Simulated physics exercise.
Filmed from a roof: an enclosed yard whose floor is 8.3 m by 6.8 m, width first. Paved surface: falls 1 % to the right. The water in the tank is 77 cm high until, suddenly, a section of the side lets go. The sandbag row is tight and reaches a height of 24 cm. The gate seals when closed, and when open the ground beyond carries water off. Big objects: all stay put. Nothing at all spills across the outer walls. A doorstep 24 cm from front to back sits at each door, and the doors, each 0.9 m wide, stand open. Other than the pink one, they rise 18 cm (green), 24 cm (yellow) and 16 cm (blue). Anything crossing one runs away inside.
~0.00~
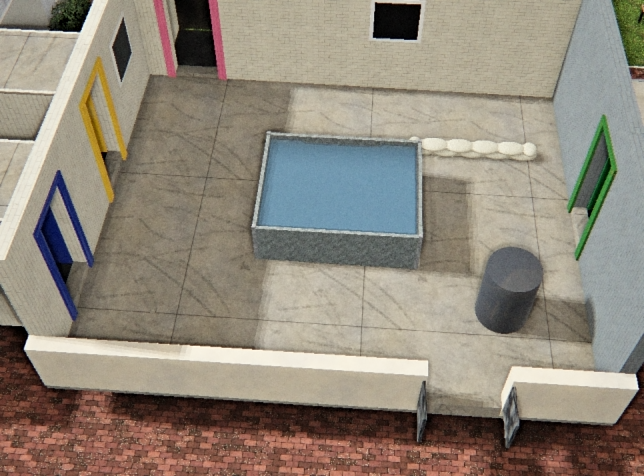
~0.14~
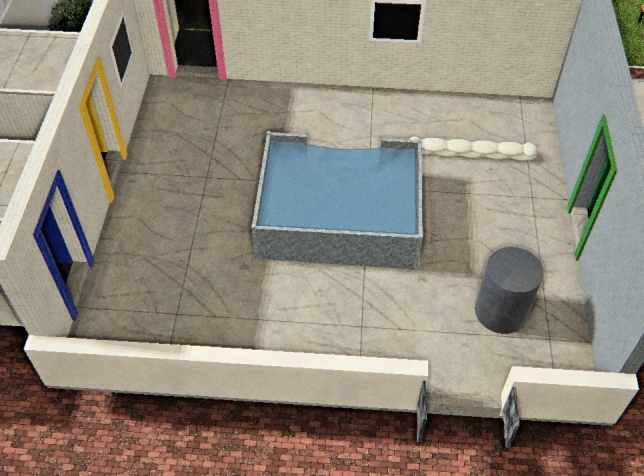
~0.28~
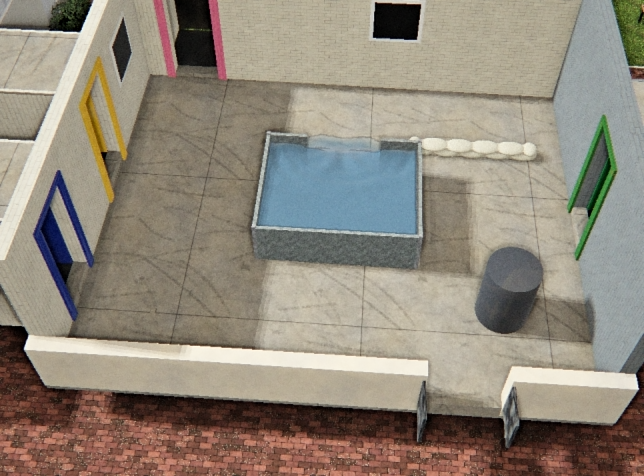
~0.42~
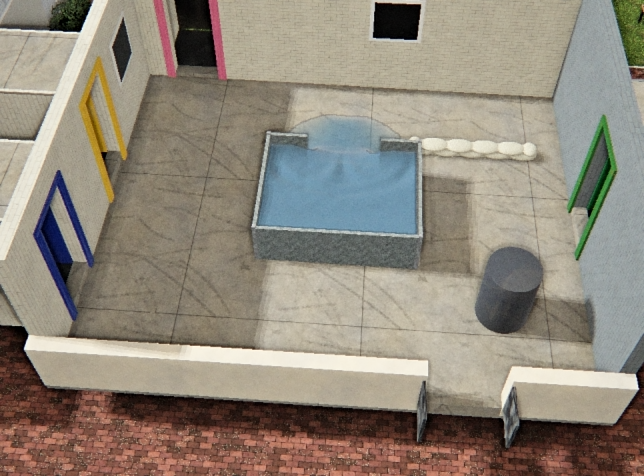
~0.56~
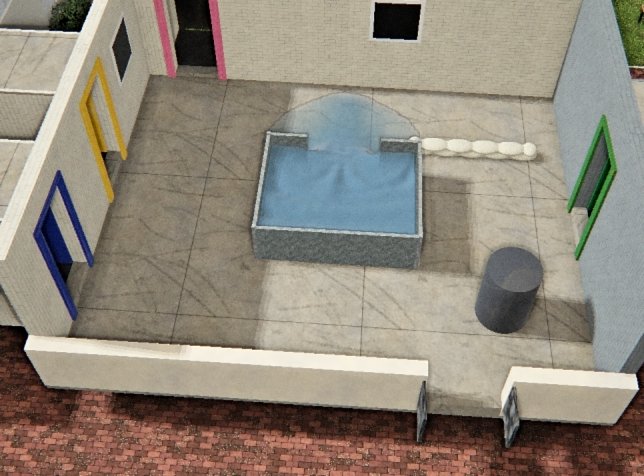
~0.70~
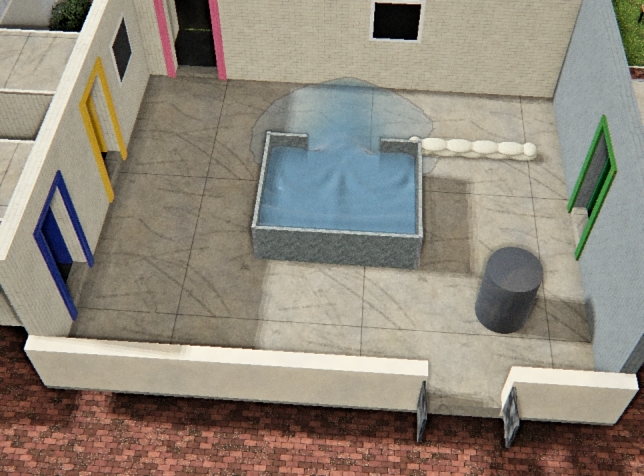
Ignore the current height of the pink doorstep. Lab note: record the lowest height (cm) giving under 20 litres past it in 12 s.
Lowest height: 12.5 cm.
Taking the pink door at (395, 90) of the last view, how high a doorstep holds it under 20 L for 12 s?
You'd want it roughly 33 cm high.
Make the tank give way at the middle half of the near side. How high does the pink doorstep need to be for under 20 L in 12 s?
Then something near 8.5 cm.
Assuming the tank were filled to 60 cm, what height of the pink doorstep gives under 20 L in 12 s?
I'd say close to 9.0 cm.
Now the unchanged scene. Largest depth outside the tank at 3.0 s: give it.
Up to some 36 centimetres, I'd say.
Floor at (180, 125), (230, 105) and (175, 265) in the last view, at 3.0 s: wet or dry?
One by one: Drenched, drenched, clear.
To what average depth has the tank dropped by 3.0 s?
About 36 cm.
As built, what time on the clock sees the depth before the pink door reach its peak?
Around 4.0 s.
After 1.4 s water covers 15 % of the floor, deepest (48 cm) near (349, 90); it has not reached the pink door.
After 3.0 s water covers 30 % of the floor, deepest (36 cm) near (553, 101); 10 cm at the pink door, 1 litre in over its 9 cm doorstep.
After 12.0 s water covers 95 % of the floor, deepest (14 cm) near (553, 101); 9 cm at the pink door, 54 litres in over its 9 cm doorstep.
At the pink door as built, the water arrived by 1.7 s and peaked near 13 cm at 4.2 s.
With a doorstep of 11 cm, 32 litres would have come in within the 12 s; with 15 cm, 10 litres. So under 20 litres takes about 12.5 cm.
